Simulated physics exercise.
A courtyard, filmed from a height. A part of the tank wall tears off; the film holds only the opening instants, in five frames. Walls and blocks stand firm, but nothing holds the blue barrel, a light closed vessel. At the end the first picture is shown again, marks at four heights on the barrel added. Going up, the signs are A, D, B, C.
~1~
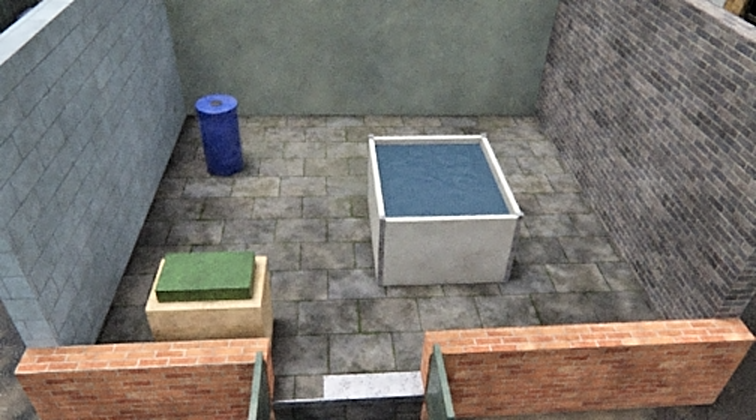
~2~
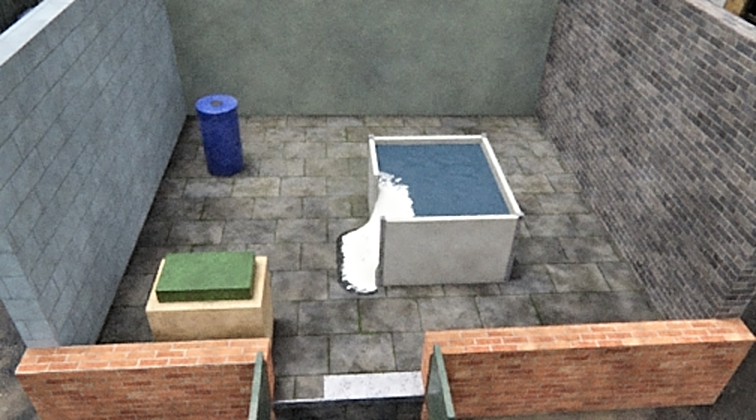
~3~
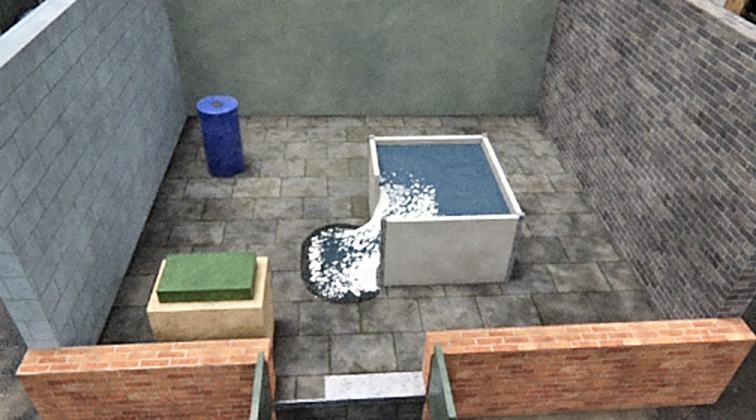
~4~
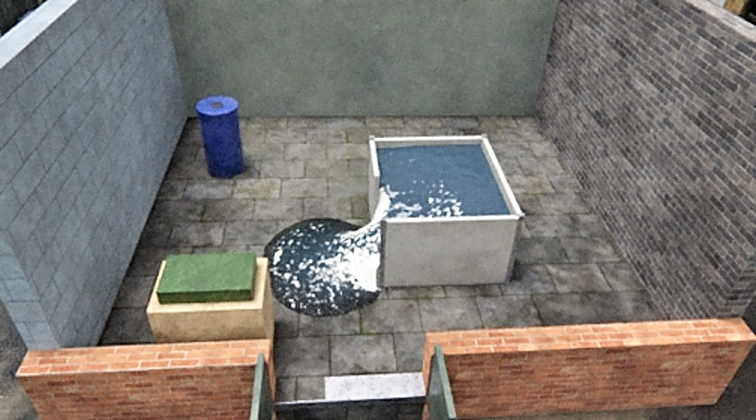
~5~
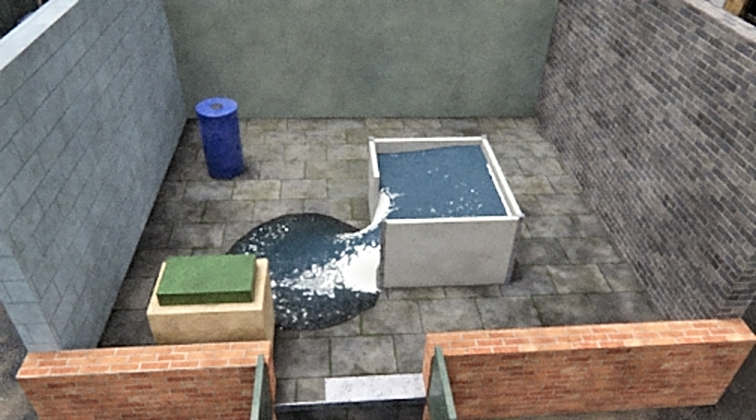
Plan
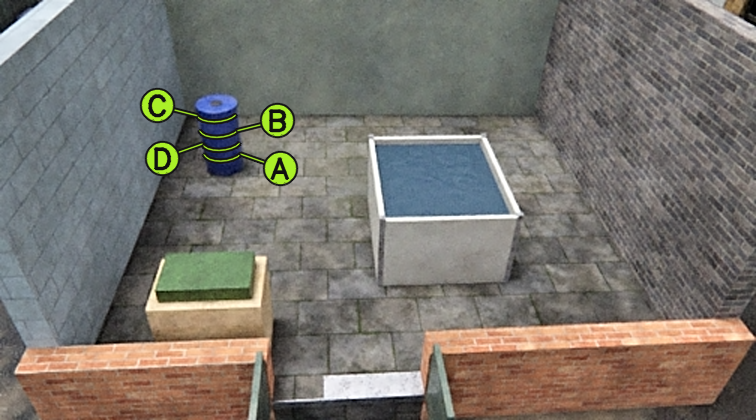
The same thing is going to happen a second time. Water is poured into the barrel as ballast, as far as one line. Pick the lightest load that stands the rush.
Take A.
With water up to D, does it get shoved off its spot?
No, that is safe.
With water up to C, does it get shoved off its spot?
No, not at all.
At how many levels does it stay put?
All of the four.
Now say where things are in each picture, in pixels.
Lid of the blue barrel at (216, 104); tank full, its middle at (438, 180); open gate at (348, 338).
Water covers 1 % of the ground and is seen nearest the barrel at (350, 235).
Water covers 3 % of the ground and is seen nearest the barrel at (333, 228).
Water covers 6 % of the ground and is seen nearest the barrel at (317, 231).
Lid of the blue barrel at (216, 107); water covers 9 % of the ground and is seen nearest the barrel at (300, 220).
On the marked copy, A at (220, 161); B at (216, 137); C at (214, 121); D at (219, 150); from the bottom up A, D, B, C.
If A is chosen, it does not move.
If B is chosen, it does not move.
If C is chosen, it does not move.
If D is chosen, it does not move.
